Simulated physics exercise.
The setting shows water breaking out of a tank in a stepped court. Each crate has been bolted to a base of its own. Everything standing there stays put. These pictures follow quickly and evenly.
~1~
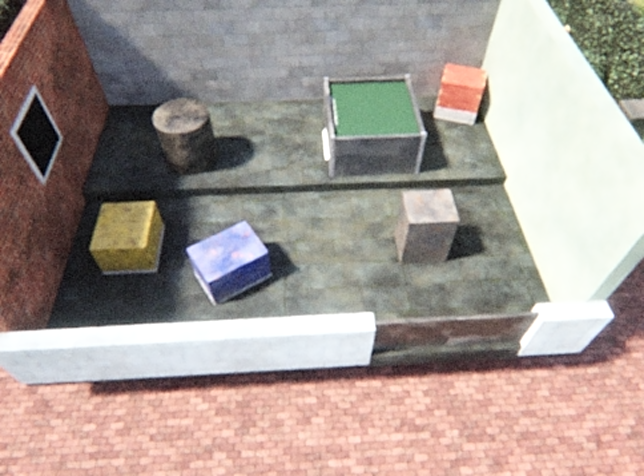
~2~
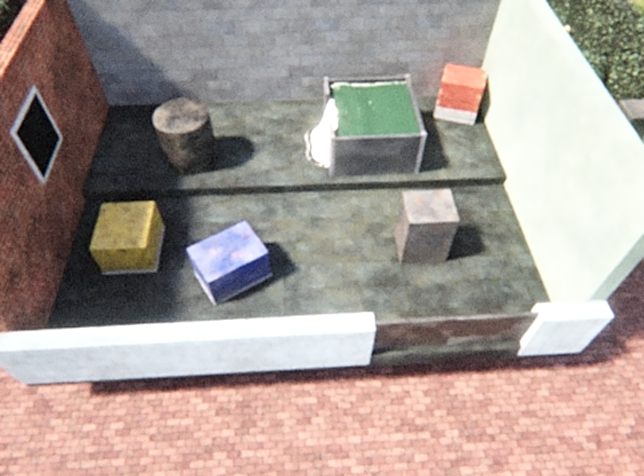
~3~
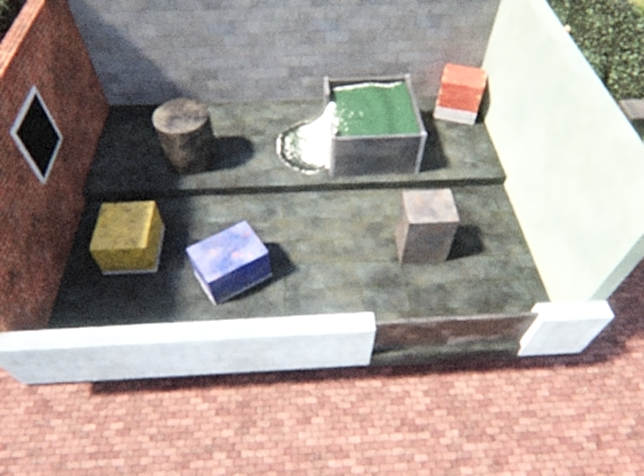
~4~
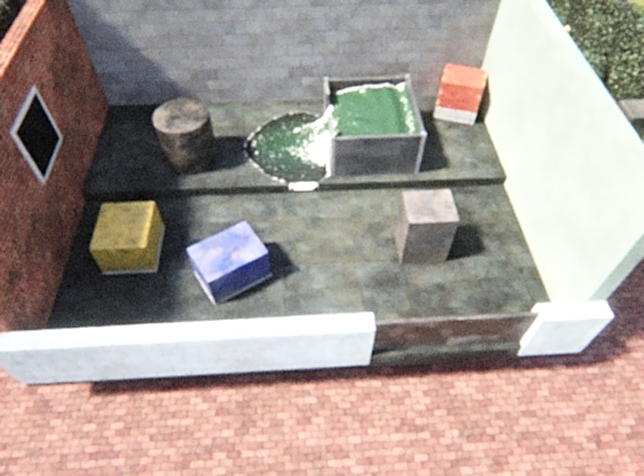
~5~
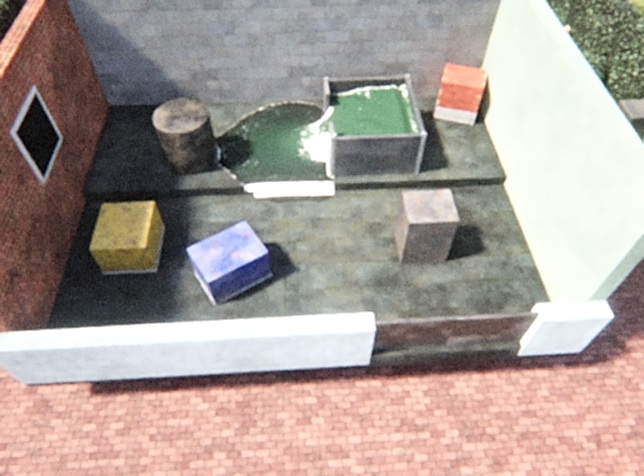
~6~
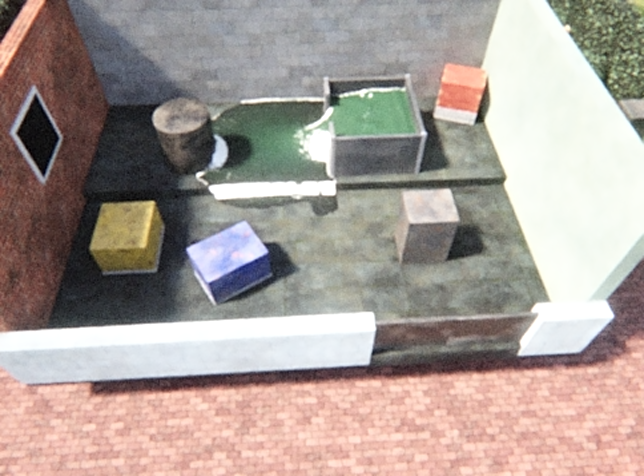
To begin with, green water sits still in an open tank on the upper level of a walled, stepped court. Water bursts from the tank's left side and fans out leftward across the floor, then pours over the step's edge in a widening white band and reaches the round brown block.
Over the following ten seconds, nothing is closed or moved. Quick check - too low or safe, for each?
Blue crate too low; red crate safe; yellow crate too low.
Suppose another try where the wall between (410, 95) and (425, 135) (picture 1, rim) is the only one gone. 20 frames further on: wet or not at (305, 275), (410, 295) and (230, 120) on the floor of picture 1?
Sodden, then sodden, then spared.
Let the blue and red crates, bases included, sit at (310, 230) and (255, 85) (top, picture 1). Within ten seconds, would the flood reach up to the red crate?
As for the red crate, it is dampened.
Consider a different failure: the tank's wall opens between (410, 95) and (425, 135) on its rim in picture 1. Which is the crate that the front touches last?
That would be the one in yellow.
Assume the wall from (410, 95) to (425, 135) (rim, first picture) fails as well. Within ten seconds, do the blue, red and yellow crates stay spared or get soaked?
Result: Blue crate is swamped; red crate is swamped; yellow crate is swamped.
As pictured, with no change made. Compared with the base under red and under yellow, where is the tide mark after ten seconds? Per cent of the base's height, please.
About 20 and 450 per cent.
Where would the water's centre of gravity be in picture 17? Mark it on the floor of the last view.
It's close to (279, 153).
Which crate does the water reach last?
Go for the red one.
A moment on, water covers 30 % of the floor; the blue crate water round its plinth, the red crate not reached, the yellow crate water round its plinth.
Next, water covers 40 % of the floor; the blue crate water round its plinth, the red crate not reached, the yellow crate water round its plinth.
Then, water covers 55 % of the floor; the blue crate water round its plinth, the red crate not reached, the yellow crate water round its plinth.
Later, water covers 75 % of the floor; the blue crate water round its plinth, the red crate water round its plinth, the yellow crate water round its plinth.
In the end, water covers 90 % of the floor; the blue crate was topped, the red crate stayed above the water, the yellow crate was topped.
